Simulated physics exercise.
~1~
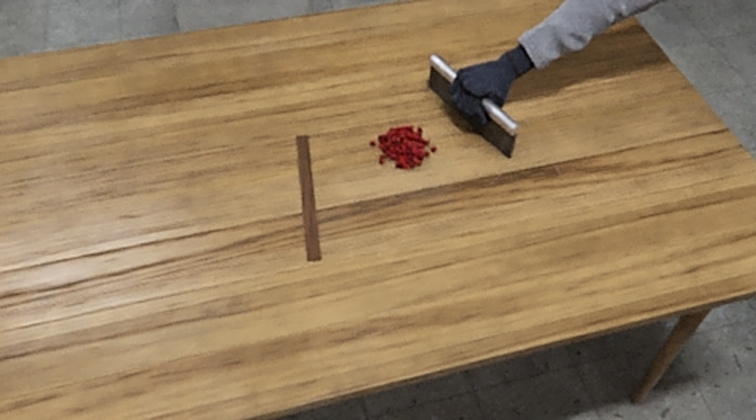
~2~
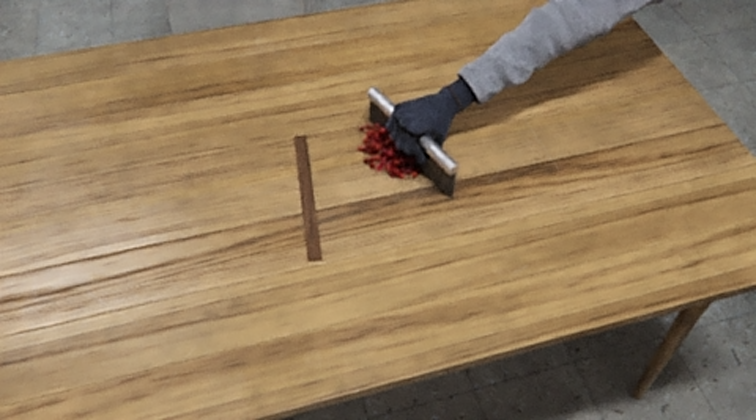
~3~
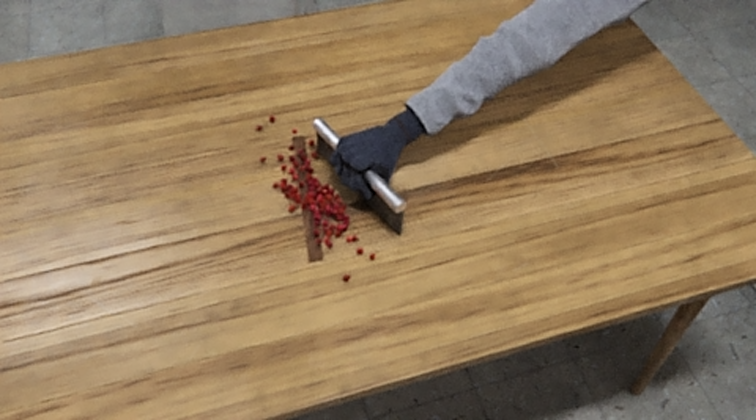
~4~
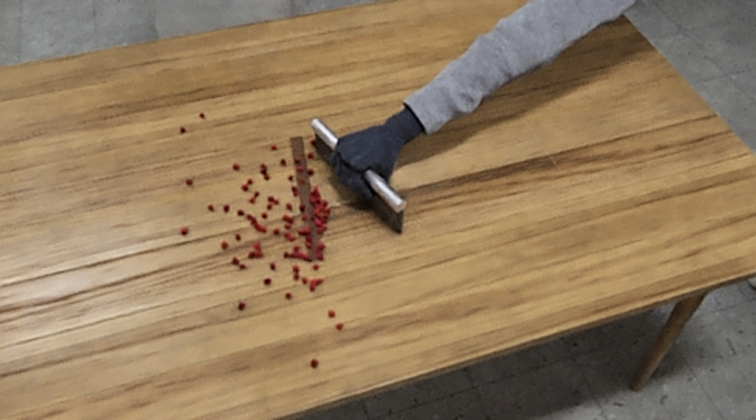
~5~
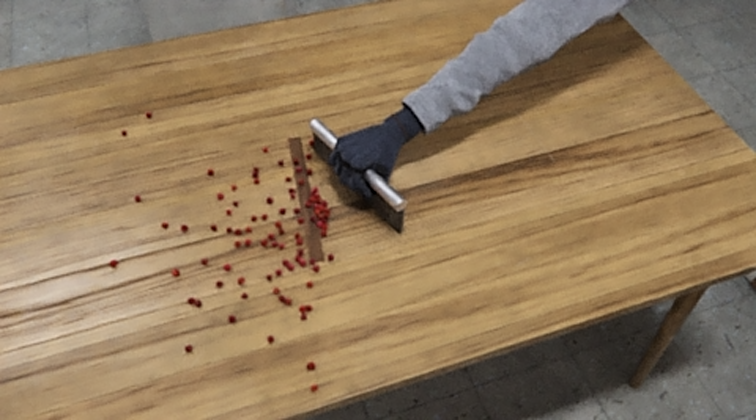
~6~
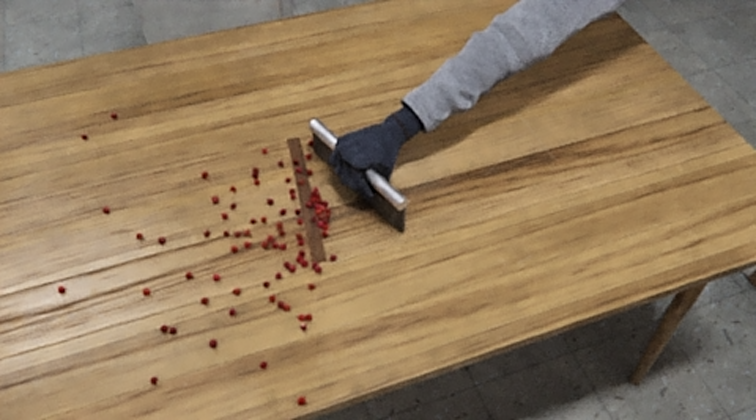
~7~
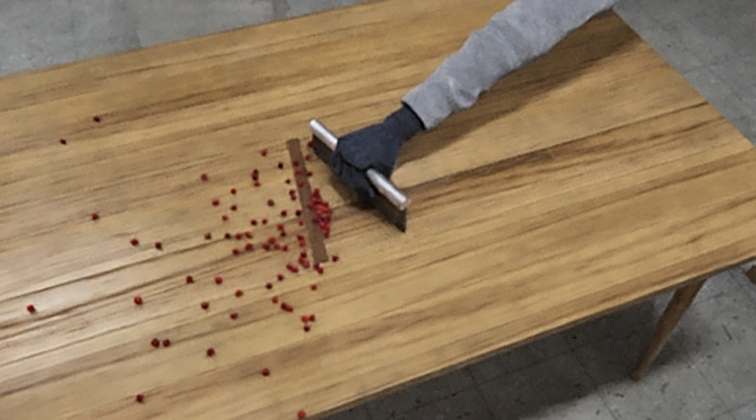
A gloved hand pushes red berries left with a scraper, scattering many past a strip.
